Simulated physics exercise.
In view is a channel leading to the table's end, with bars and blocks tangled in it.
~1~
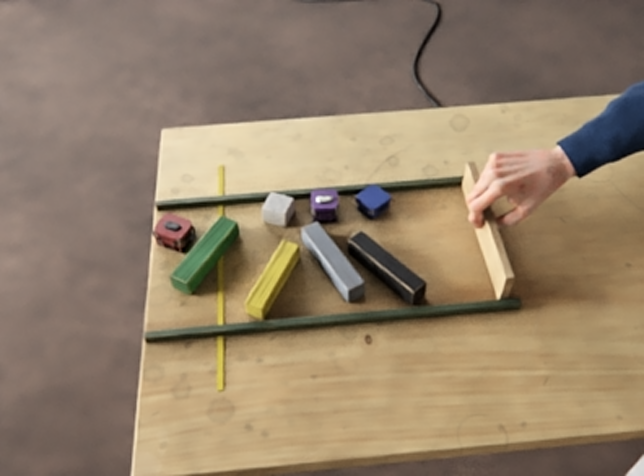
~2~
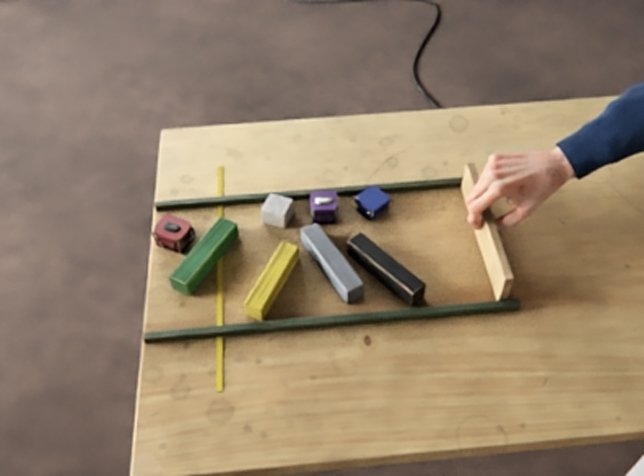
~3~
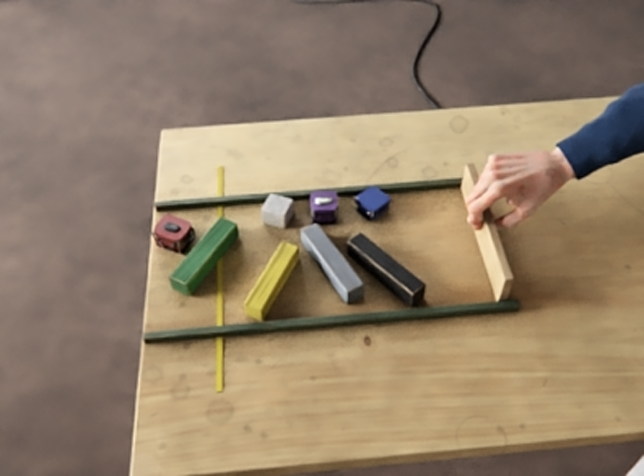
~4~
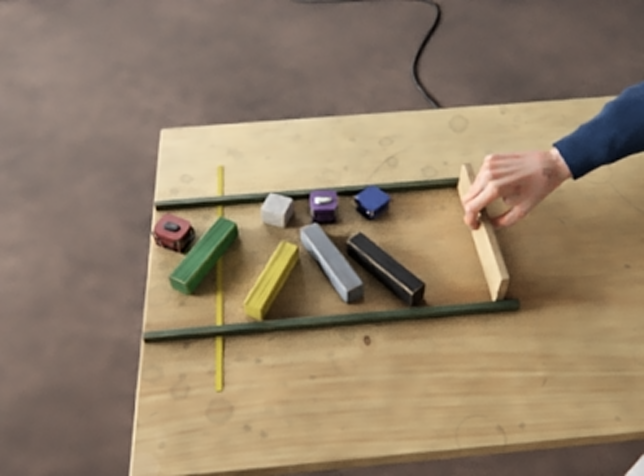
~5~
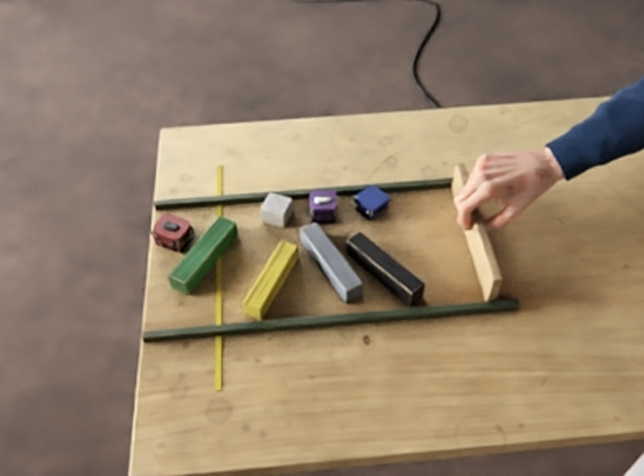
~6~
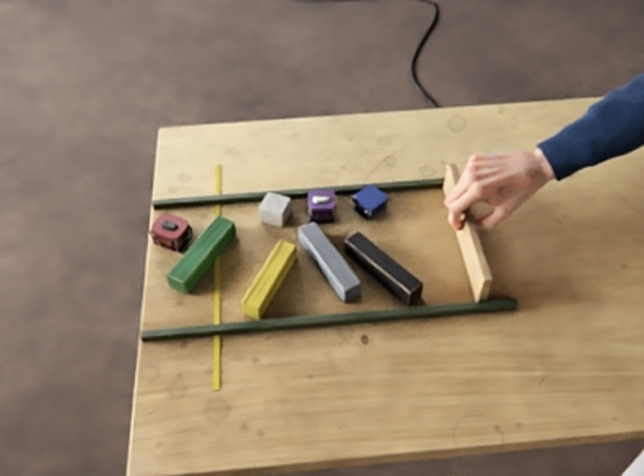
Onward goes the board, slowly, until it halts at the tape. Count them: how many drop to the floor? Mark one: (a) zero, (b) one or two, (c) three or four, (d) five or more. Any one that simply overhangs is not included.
(b) one or two.
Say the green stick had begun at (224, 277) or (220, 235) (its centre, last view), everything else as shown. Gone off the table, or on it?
Lab note - green stick, try one keeps its place, try two ends off.
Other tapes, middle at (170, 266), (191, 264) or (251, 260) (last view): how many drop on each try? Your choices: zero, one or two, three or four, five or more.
So, tape by tape, it's at least five, then three to four, then none at all.
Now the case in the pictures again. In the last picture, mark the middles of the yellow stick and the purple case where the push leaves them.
Final positions - yellow stick around (167, 290), purple case around (179, 211).
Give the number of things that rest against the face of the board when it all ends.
Well, it touches 2.
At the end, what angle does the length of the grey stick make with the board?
It comes to around 0 degrees.
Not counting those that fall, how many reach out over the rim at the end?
The count would be 2.
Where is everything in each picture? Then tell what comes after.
The first frame shows red case (175, 233); green stick (206, 254); yellow stick (274, 279); board (486, 228); tape (221, 263).
The second frame shows green stick (205, 255); white block (278, 211).
The third frame shows yellow stick (273, 280); purple case (324, 208).
The fourth frame shows red case (174, 234); black stick (385, 268).
The fifth frame shows green stick (205, 254); grey stick (331, 262).
The sixth frame shows red case (172, 232); green stick (203, 254); yellow stick (270, 279); board (466, 230); tape (217, 262).
Soon after, none off yet; red case at rest near (172, 232); green stick at rest near (203, 254); yellow stick at rest near (270, 279).
After that, none off yet; red case at rest near (172, 232); green stick at rest near (203, 254); yellow stick moving near (262, 279).
And then, none off yet; red case at rest near (169, 232); green stick displaced a little near (185, 254); yellow stick displaced about its own width near (205, 284).
In the end, the number that fall off is one or two; gone, red case.
